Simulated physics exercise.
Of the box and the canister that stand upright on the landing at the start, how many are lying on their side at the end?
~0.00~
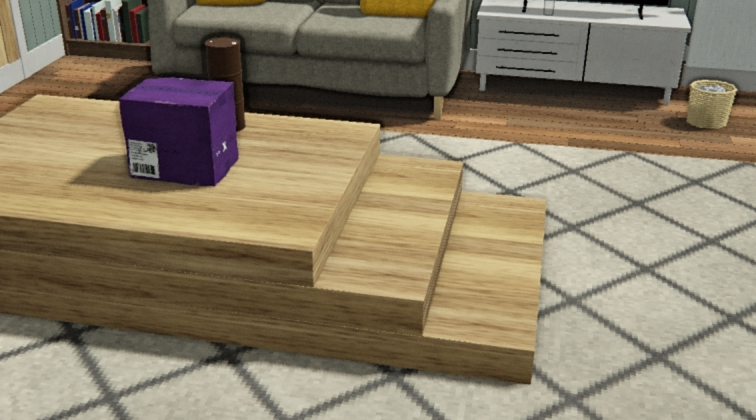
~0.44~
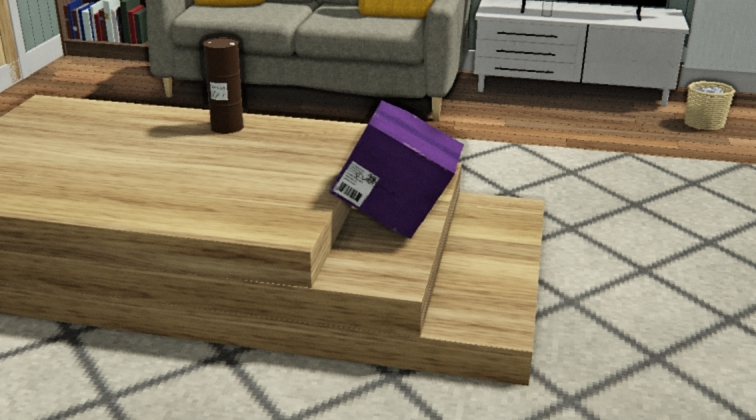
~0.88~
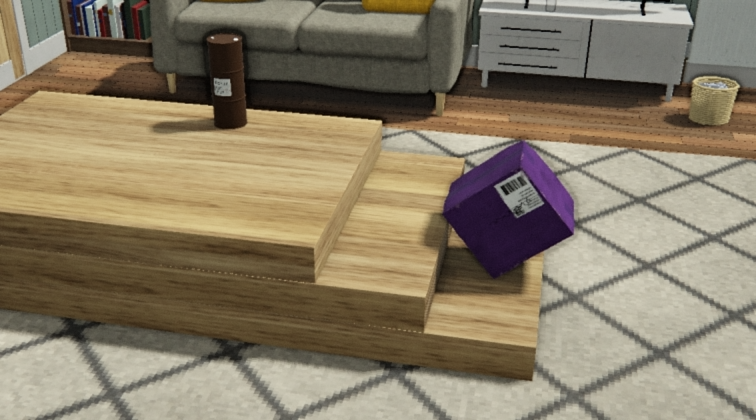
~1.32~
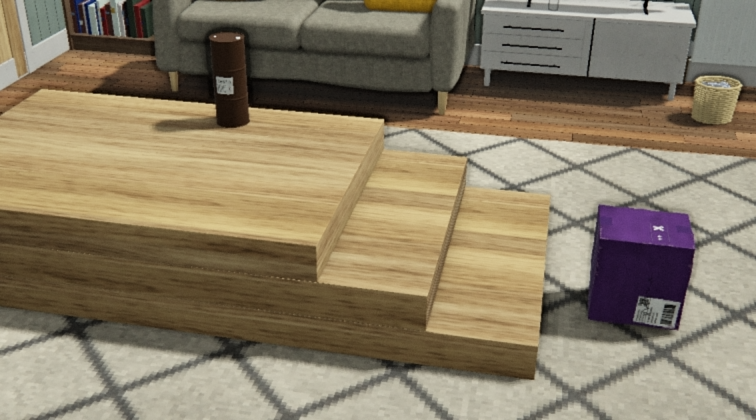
One of them is on its side at the end, the purple box, which has come down onto the rug. The brown canister is still standing on the landing.
